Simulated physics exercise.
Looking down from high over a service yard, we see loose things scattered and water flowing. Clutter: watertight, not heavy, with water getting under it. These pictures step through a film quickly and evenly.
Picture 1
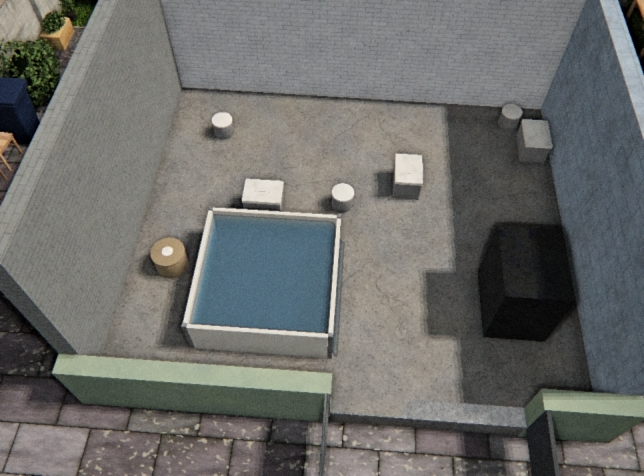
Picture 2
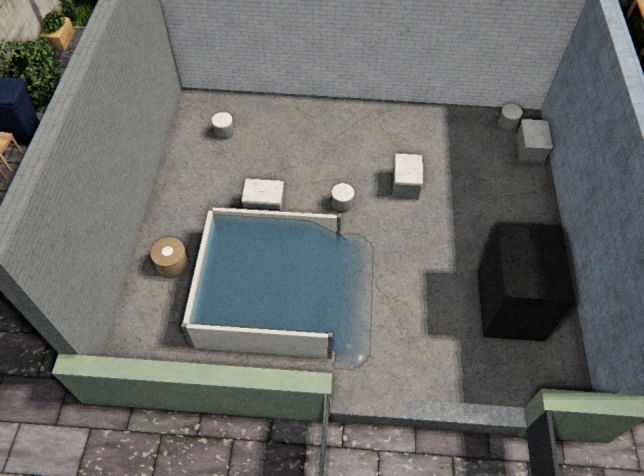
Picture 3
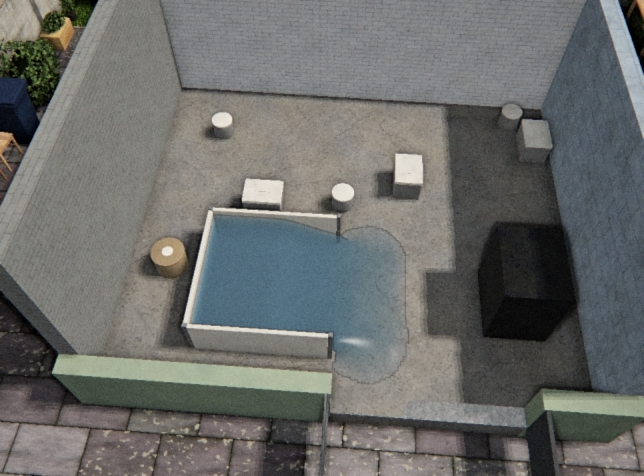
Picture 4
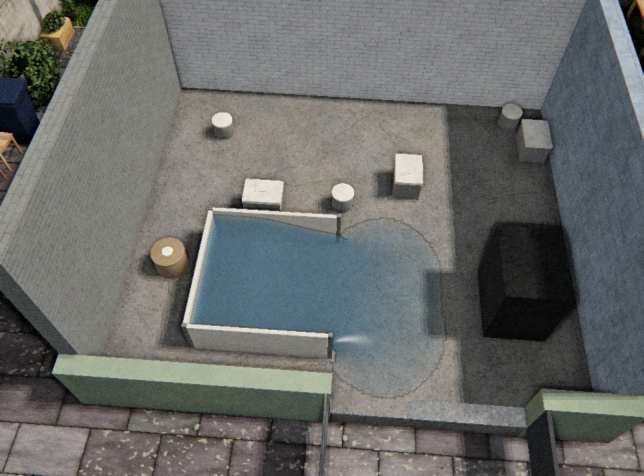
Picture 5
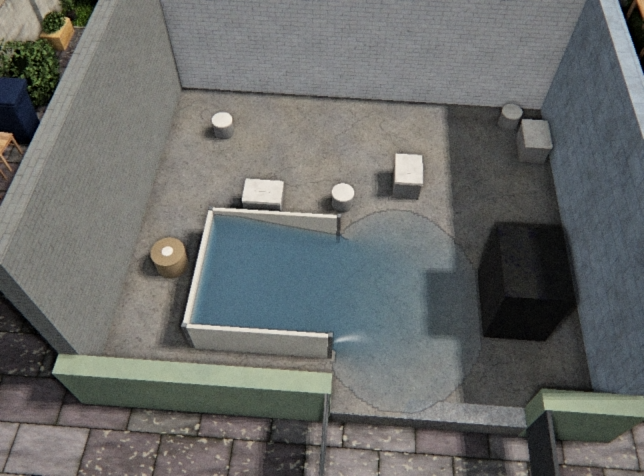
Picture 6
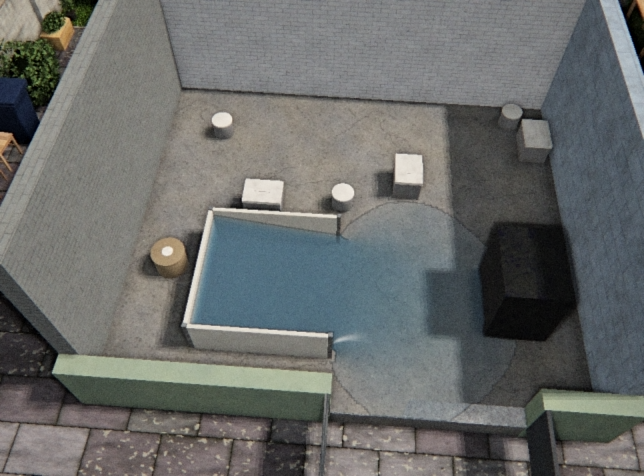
At first, blue water fills a white-walled square basin in a walled yard, with pale blocks, short cylinders and a large dark box standing around it. Then the basin's right side is open and water spreads rightward in a widening rounded sheet, reaching the dark box, while the objects stay still.
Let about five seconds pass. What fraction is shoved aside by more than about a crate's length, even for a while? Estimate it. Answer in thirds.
Less than a third.
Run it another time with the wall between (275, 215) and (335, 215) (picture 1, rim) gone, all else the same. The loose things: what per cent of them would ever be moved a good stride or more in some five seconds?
Roughly 60 %.
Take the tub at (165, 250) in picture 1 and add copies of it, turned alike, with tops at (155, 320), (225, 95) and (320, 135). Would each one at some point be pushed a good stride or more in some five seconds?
The first sits tight, the second sits tight, the third sits tight.
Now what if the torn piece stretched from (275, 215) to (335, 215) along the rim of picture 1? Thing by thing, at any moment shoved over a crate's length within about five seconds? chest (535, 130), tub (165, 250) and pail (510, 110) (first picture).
Well, in order they come out as beyond that mark, under that mark and beyond that mark.
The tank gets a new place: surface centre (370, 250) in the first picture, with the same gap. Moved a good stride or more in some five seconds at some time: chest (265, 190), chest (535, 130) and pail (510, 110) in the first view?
Object by object, in turn: Lingered near its place, travelled a good distance, travelled a good distance.
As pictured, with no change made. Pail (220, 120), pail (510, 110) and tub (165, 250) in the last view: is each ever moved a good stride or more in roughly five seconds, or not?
Successively: Never went far, moved a long way, never went far.
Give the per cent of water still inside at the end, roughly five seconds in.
It comes to about 74 parts in a hundred.
A moment on, 0 of 7 are well off their spots; 0 afloat.
Next, 0 of 7 are well off their spots; 0 afloat.
Later, 2 of 7 are well off their spots; 2 afloat.
In the end, 2 of 7 are well off their spots, and 2 have been at some point; 2 afloat.
